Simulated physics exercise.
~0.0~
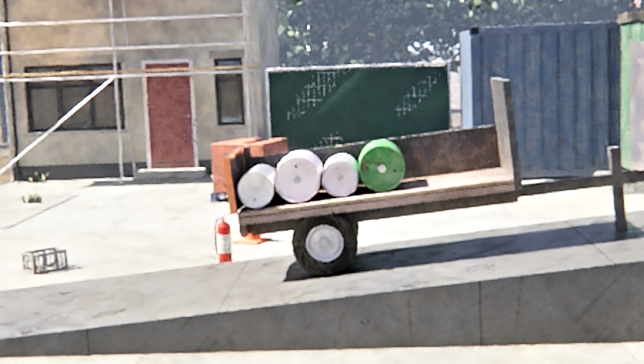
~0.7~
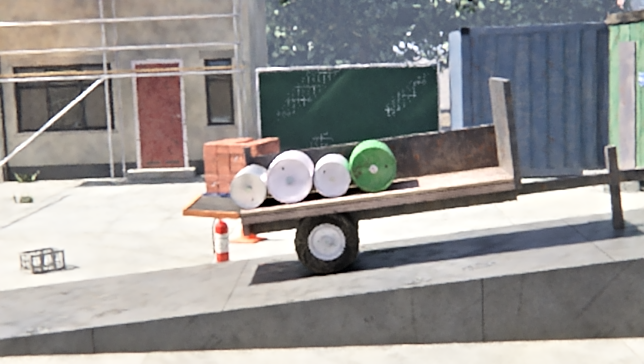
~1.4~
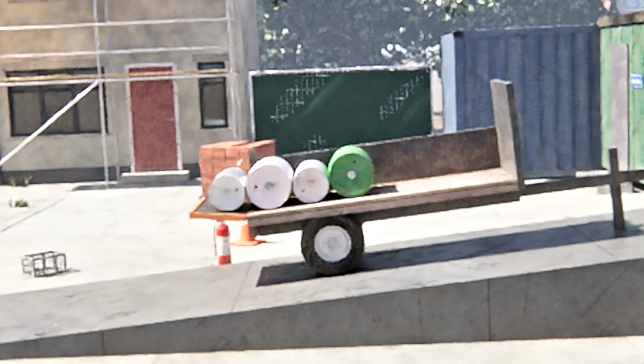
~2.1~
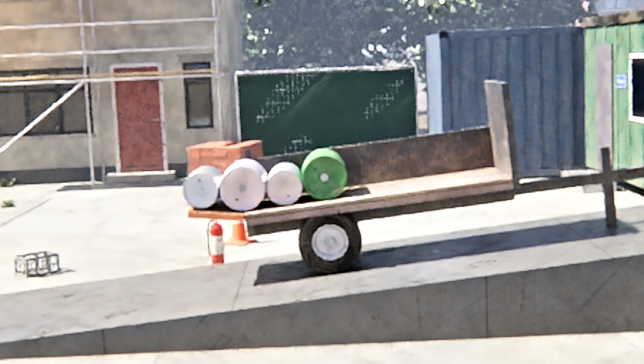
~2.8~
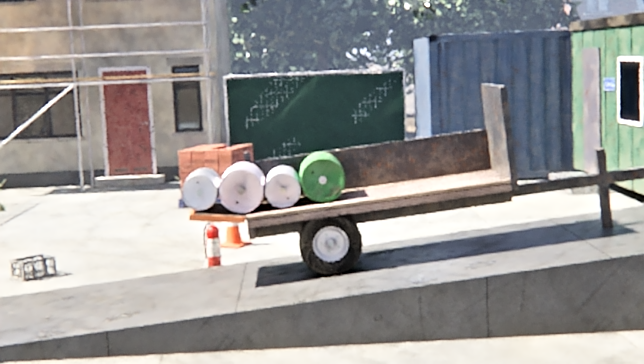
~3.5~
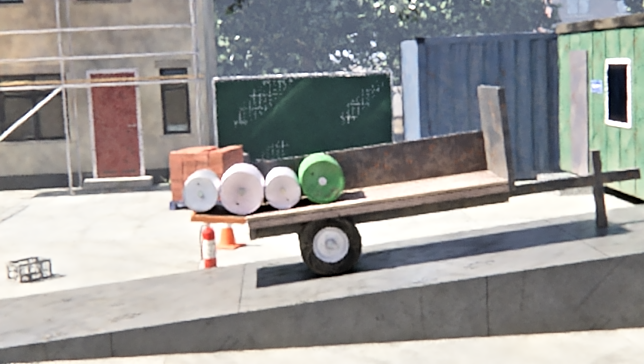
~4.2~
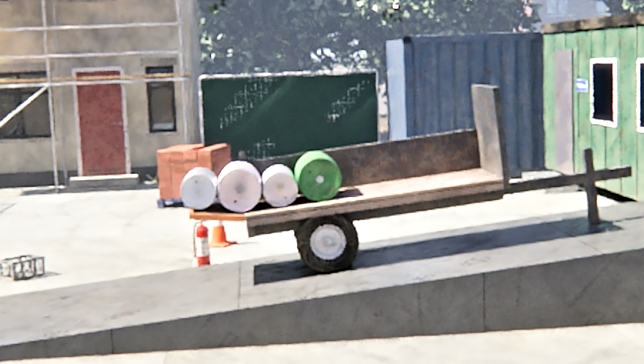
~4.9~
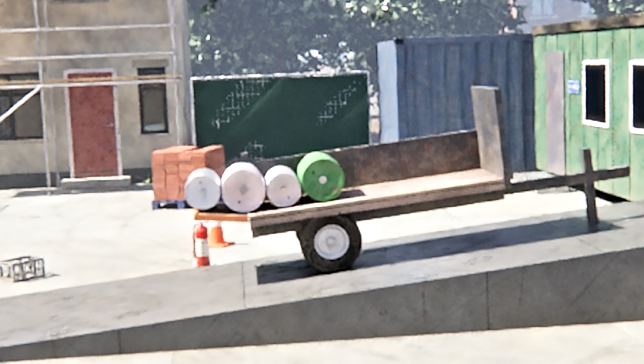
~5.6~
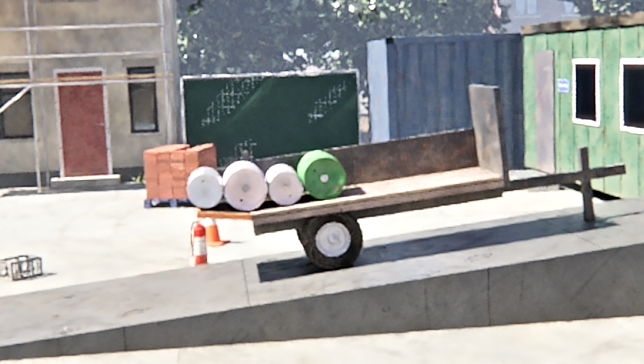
Four kegs, three whitish and one green, rolling left down a sloping trailer bed as its gate drops, then resting in a row.
